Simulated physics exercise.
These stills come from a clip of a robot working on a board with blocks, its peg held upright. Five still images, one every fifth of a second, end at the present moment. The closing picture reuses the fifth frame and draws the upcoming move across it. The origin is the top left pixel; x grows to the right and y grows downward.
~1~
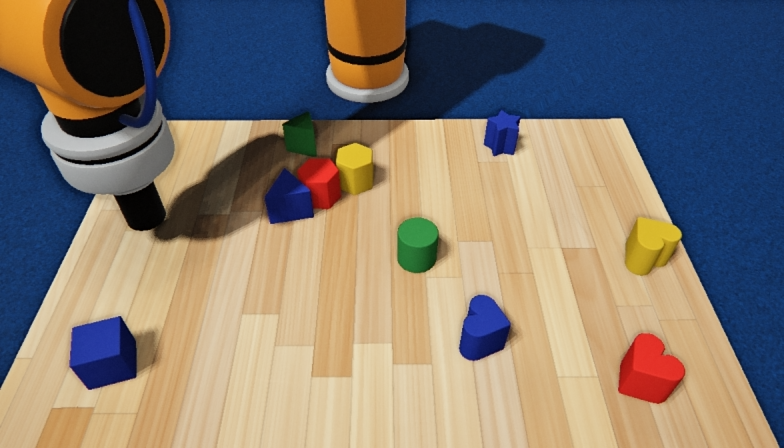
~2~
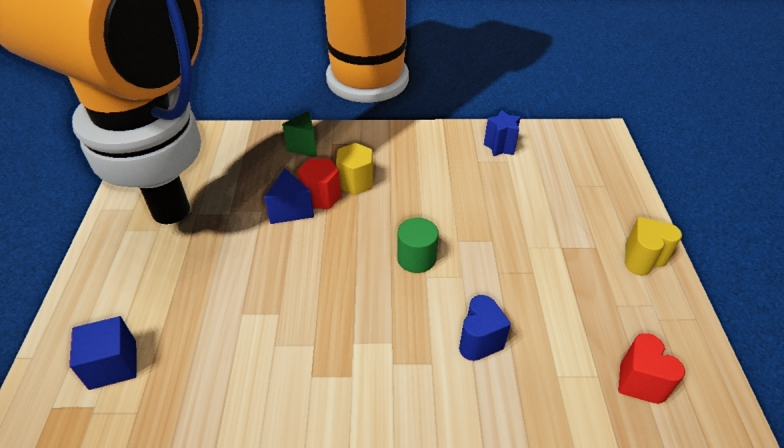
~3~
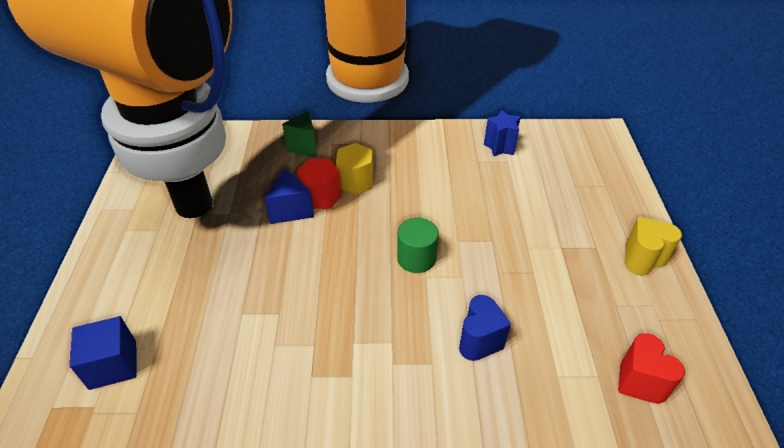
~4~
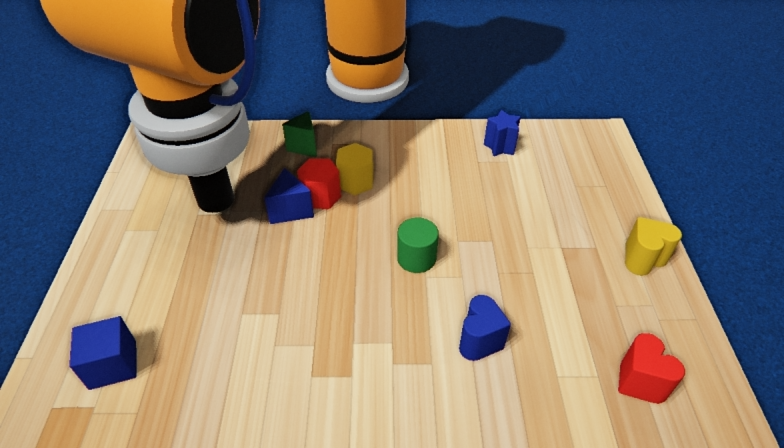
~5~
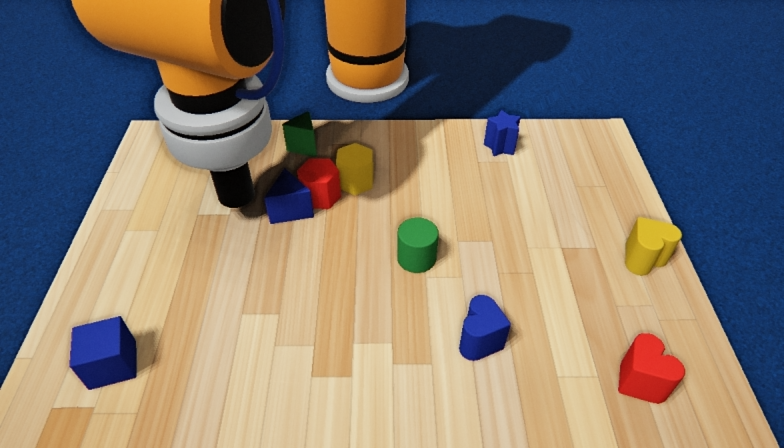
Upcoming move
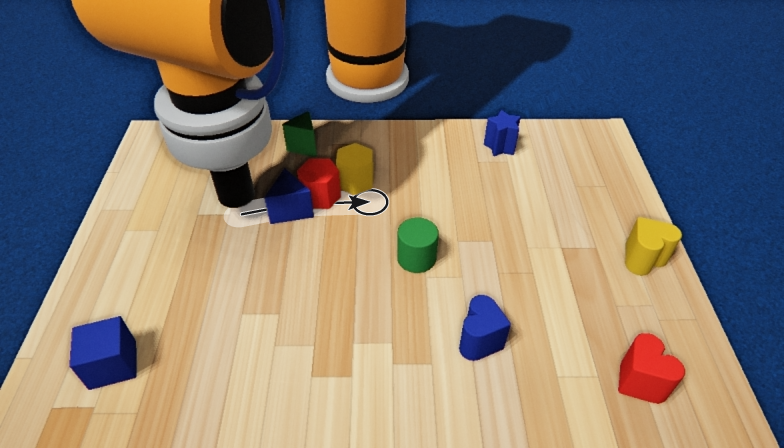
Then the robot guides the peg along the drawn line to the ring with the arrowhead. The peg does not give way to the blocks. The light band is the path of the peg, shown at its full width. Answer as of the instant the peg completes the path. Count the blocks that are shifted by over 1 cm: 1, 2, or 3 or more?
The answer is three or more blocks.
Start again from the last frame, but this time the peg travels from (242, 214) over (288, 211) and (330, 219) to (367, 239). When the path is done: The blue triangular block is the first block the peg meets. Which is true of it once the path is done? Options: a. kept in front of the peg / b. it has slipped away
Correct choice: A.
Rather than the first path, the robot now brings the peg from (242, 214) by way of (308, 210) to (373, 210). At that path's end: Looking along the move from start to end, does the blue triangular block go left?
No, it doesn't check out.
The drawn path runs from (242, 214) via (285, 207) and (328, 203), ending at (370, 202).
On the path given first. One third of the way, peg at (282, 188); blue triangular block at (309, 191), turned 15° anticlockwise; red hexagonal block at (325, 170), turned 25° anticlockwise.
Two thirds of the way, peg at (326, 185); blue triangular block at (337, 196), turned 45° clockwise; red hexagonal block at (359, 165), turned 45° anticlockwise; yellow hexagonal block at (377, 144), turned 20° anticlockwise.
At the end, peg at (370, 184); blue triangular block at (347, 197), turned 70° clockwise; red hexagonal block at (397, 160), turned 75° anticlockwise; yellow hexagonal block at (386, 138), turned 45° anticlockwise; green disc not moved.
